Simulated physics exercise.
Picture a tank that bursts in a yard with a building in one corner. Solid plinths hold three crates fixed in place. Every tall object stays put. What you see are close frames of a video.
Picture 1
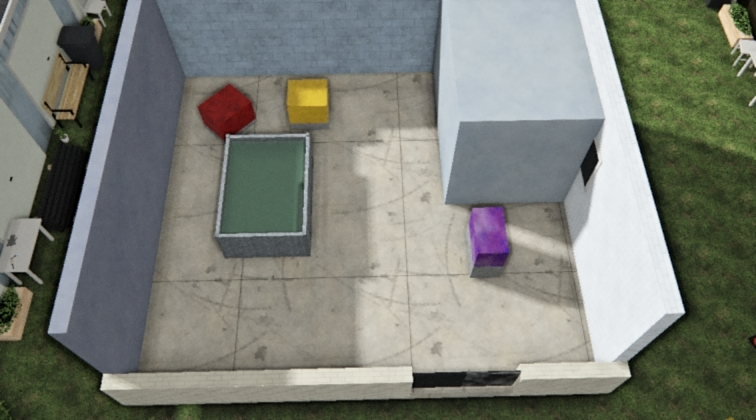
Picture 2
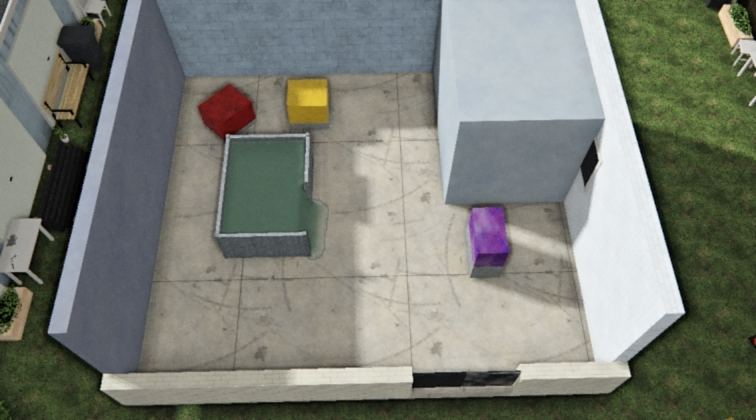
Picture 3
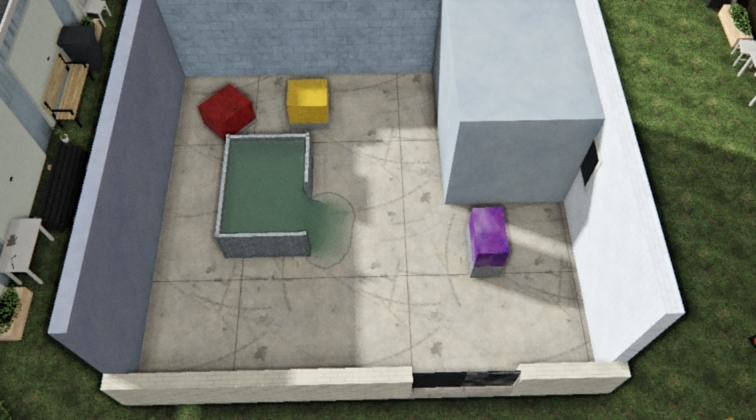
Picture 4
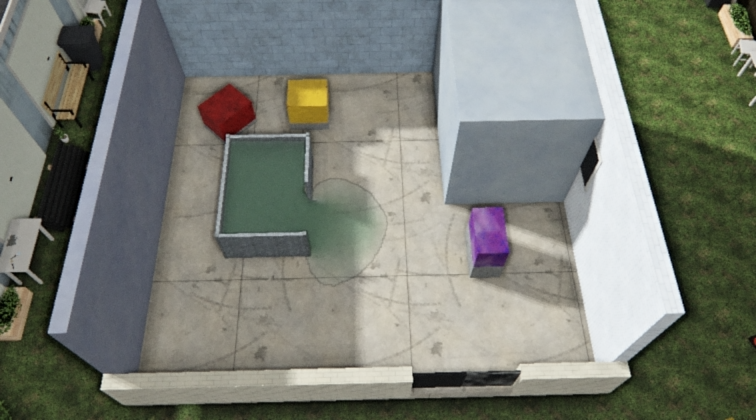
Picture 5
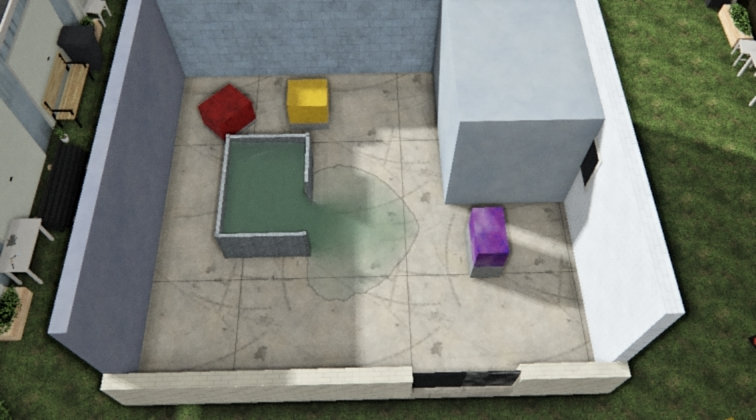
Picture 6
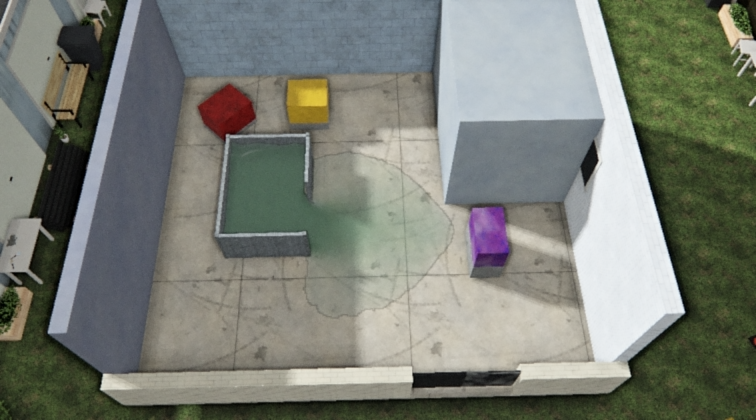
Green water burst out through a gap in the right side of a tank in a walled yard, then spread across the concrete floor in a widening, thinning pool toward the purple block.
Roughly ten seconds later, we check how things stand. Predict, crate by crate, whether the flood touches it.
My prediction: The yellow crate remains untouched; the purple crate remains untouched; the red crate remains untouched.
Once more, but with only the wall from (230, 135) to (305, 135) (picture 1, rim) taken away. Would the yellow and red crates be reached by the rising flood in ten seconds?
As I see it, the yellow one gets reached, and the red one gets reached.
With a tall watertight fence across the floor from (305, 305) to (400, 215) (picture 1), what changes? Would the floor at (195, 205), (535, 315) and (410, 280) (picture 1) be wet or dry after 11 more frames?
As listed: No water, no water, no water.
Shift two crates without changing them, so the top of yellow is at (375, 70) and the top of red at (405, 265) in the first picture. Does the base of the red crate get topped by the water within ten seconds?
I'd say the red crate is hit by the flood.
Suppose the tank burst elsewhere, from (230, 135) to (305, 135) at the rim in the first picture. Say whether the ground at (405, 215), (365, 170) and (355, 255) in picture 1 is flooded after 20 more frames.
First: Reached by the flood. Second: Reached by the flood. Third: Spared by the leak.
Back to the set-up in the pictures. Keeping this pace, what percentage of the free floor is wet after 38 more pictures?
I'd say close to 70 per cent.
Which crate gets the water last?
Crate: The red-painted one.
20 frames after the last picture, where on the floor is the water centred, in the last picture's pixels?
About (400, 237).
A moment on, water covers 30 % of the floor; the yellow crate water round its plinth, the purple crate water round its plinth, the red crate not reached.
Next, water covers 40 % of the floor; the yellow crate water round its plinth, the purple crate water round its plinth, the red crate not reached.
Then, water covers 50 % of the floor; the yellow crate water round its plinth, the purple crate water round its plinth, the red crate not reached.
Later, water covers 70 % of the floor; the yellow crate water round its plinth, the purple crate water round its plinth, the red crate water round its plinth.
In the end, water covers 95 % of the floor; the yellow crate stayed above the water, the purple crate stayed above the water, the red crate stayed above the water.
